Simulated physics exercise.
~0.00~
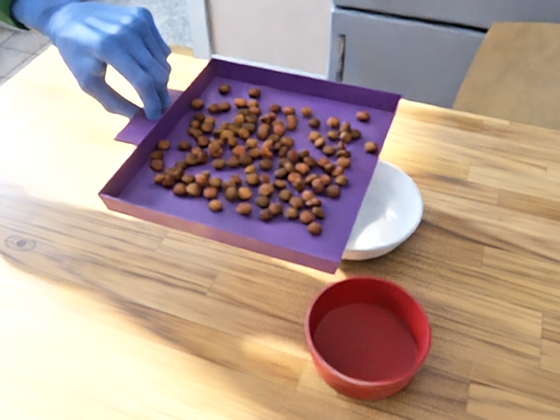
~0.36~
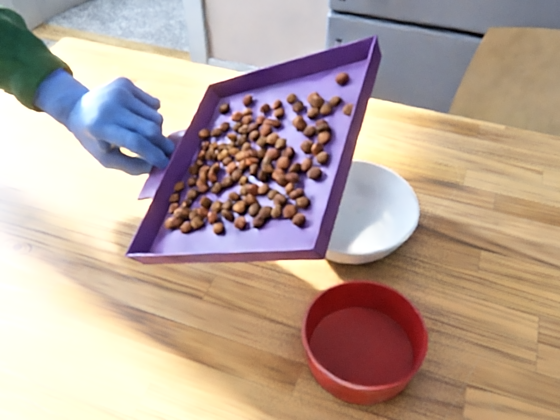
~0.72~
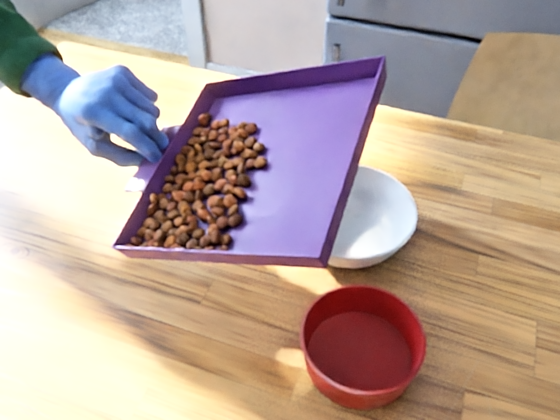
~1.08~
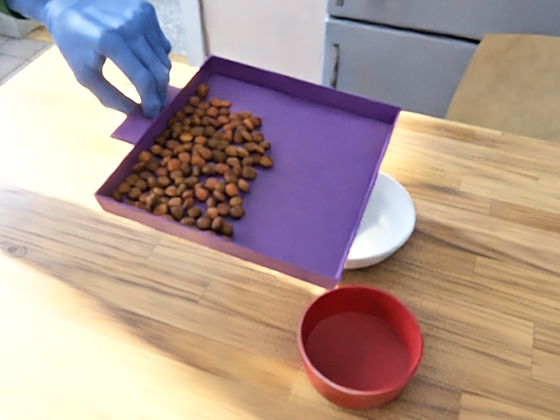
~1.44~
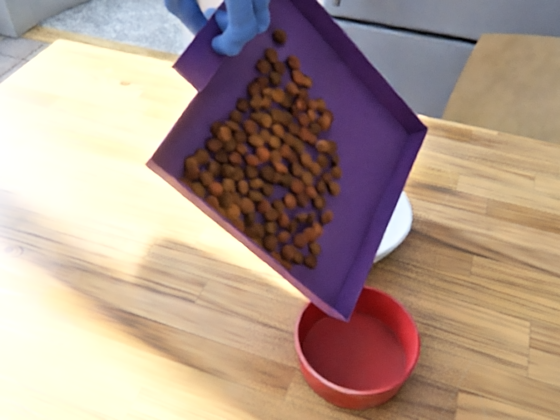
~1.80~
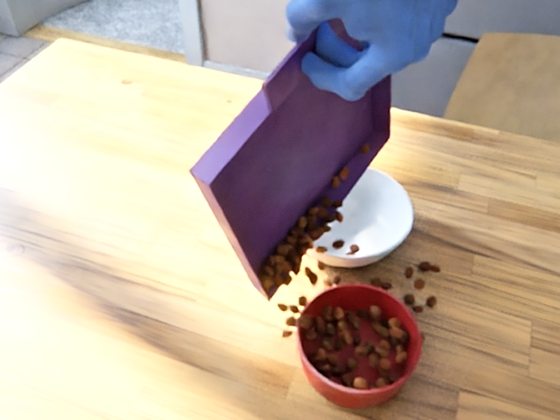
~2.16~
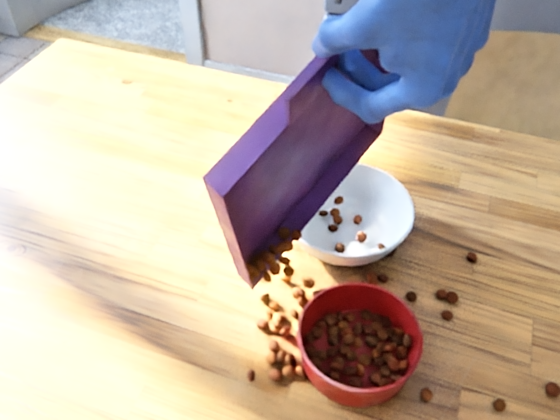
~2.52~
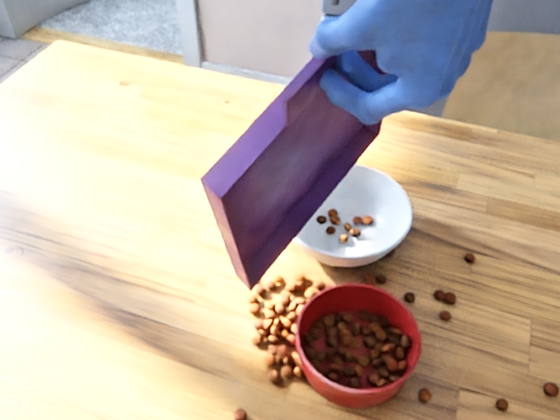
A purple tray covered with brown dog kibble is held by a blue-gloved hand above a sunlit wooden table, seen from above by a slightly swaying camera. Below it sit a red dish at the front and a white bowl partly hidden behind. The hand tilts the tray, and the kibble slides into a heap at its left side. The tray levels, then tips steeply down to the right and front, pouring kibble towards the red dish. It ends empty and upright, with much kibble in the red dish, much scattered on the table, and a few pieces in the white bowl.
